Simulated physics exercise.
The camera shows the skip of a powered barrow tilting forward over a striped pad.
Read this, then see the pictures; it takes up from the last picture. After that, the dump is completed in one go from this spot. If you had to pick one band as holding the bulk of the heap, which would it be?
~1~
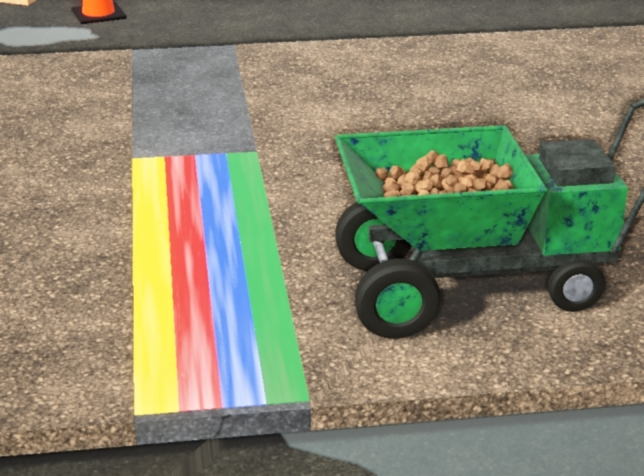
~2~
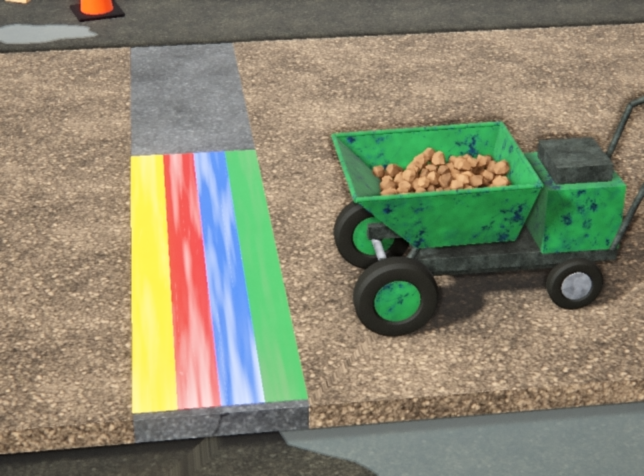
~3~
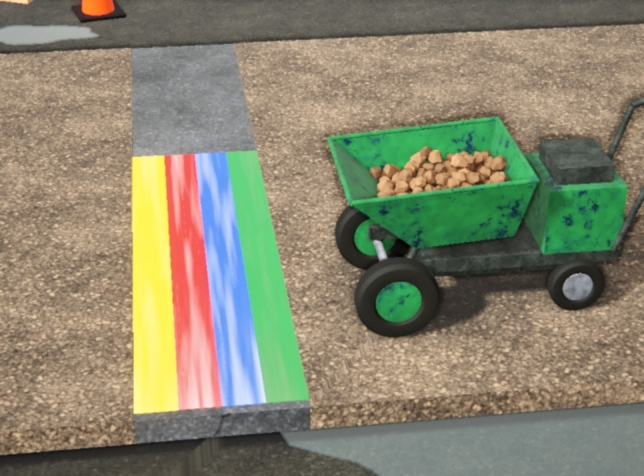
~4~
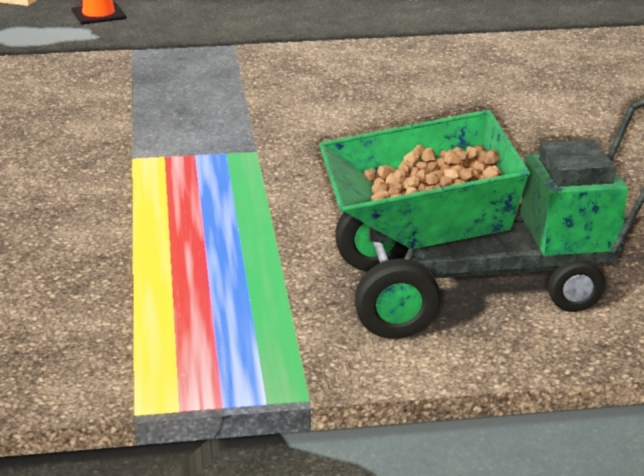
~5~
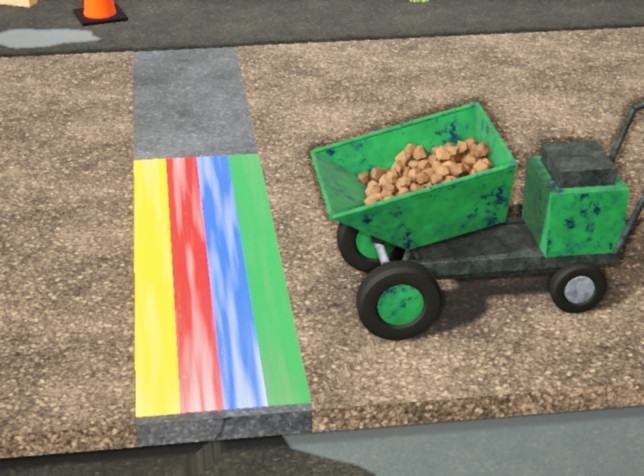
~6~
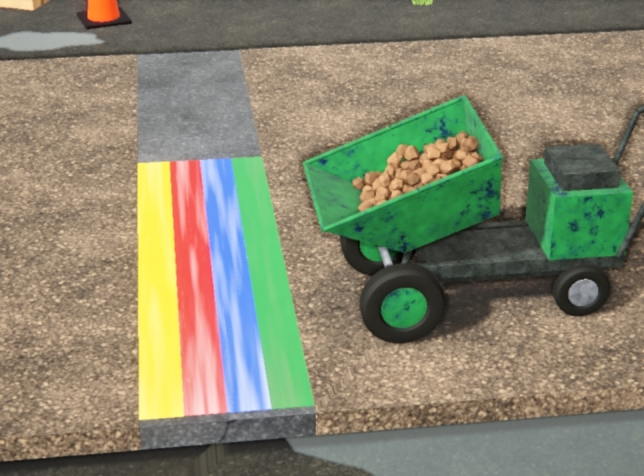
I would pick blue.
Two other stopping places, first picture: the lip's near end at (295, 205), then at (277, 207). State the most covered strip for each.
First spot: That yellow strip; second spot: Yellow.
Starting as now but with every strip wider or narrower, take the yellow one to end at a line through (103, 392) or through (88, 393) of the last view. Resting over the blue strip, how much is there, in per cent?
I'd say about 40 % for the first and about 40 % for the second.
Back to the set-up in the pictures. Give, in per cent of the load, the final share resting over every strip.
So the green strip ends with 10 %, the blue strip with 35 %, the red strip with 20 % and the yellow strip with 15 %.
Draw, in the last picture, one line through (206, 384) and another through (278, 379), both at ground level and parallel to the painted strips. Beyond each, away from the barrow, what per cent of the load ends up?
In order: Near 30 %, then 90 %.
Shortly afterwards, skip tipped steeply; the whole lot in the skip.
Next, skip tipped right over; near two thirds in the skip; a little over the green strip; near a quarter over the blue strip; only a few over the red strip.
Some moments later, skip tipped right over; a little in the skip; a little over the green strip; near a third over the blue strip; near a quarter over the red strip; a little over the yellow strip; a little off the paint.
In the end, skip tipped right over; a little in the skip; a little over the green strip; near a third over the blue strip; near a quarter over the red strip; a little over the yellow strip; a little off the paint.
